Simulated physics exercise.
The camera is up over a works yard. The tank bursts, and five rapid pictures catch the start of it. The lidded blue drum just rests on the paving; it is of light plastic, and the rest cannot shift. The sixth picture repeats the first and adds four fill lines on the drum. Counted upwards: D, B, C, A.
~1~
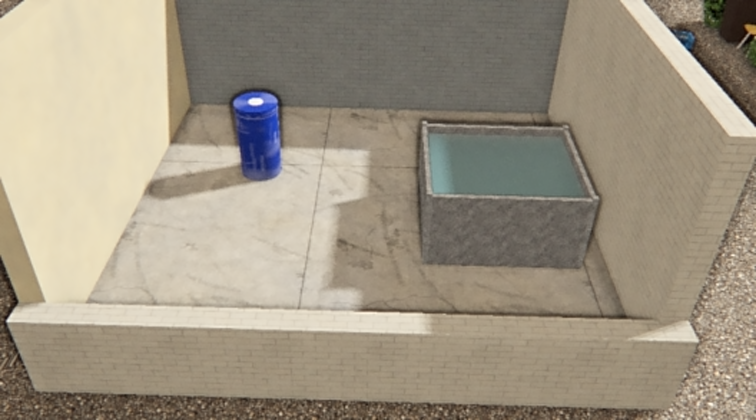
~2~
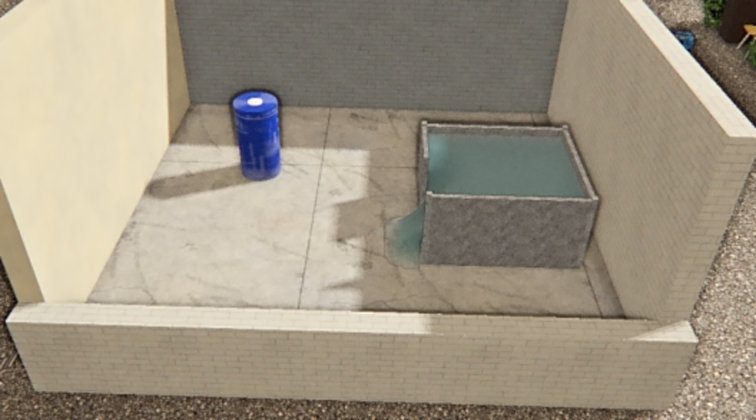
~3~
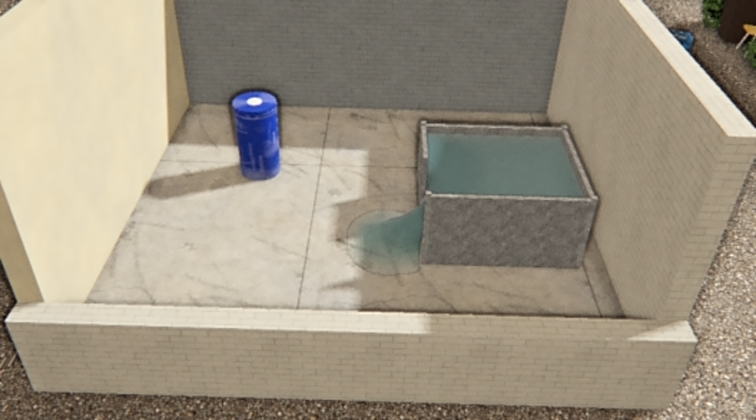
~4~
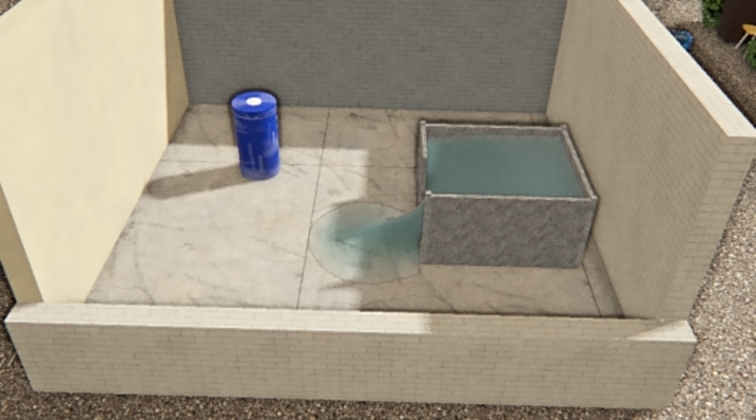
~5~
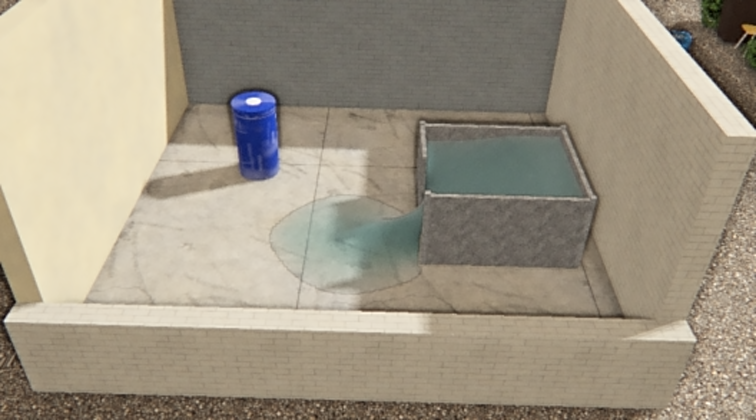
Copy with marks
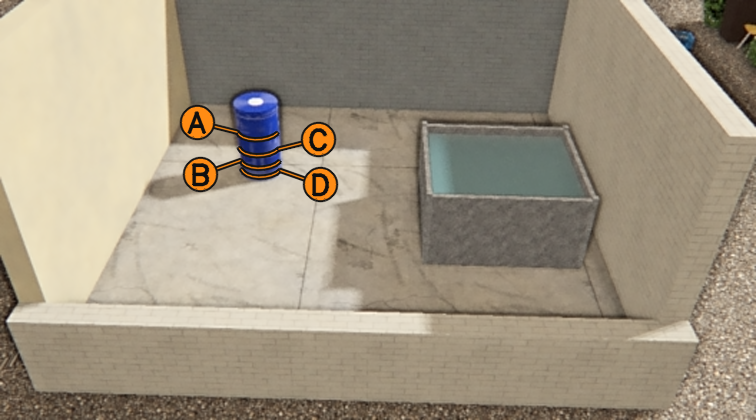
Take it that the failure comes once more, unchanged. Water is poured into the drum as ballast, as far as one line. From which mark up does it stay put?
Go for B.
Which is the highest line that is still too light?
That is line D.
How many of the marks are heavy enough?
Three of the four.
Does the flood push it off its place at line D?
Yes, that goes wrong.
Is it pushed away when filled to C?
No, that is safe.
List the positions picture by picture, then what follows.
Lid of the blue drum at (256, 102); tank full, its middle at (502, 165), in the first picture.
In the second picture, 1 % of the ground under water, its edge towards the drum at (393, 226).
In the third picture, 3 % of the ground under water, its edge towards the drum at (370, 215).
In the fourth picture, 6 % of the ground under water, its edge towards the drum at (342, 209).
Lid of the blue drum at (253, 102); 9 % of the ground under water, its edge towards the drum at (321, 201), in the fifth picture.
In orange, A at (254, 139); B at (257, 168); C at (256, 155); D at (258, 177); from the bottom up D, B, C, A.
Choosing A, it does not move.
Choosing B, it does not move.
Choosing C, it does not move.
Choosing D, it is pushed about 3 times its own width away.
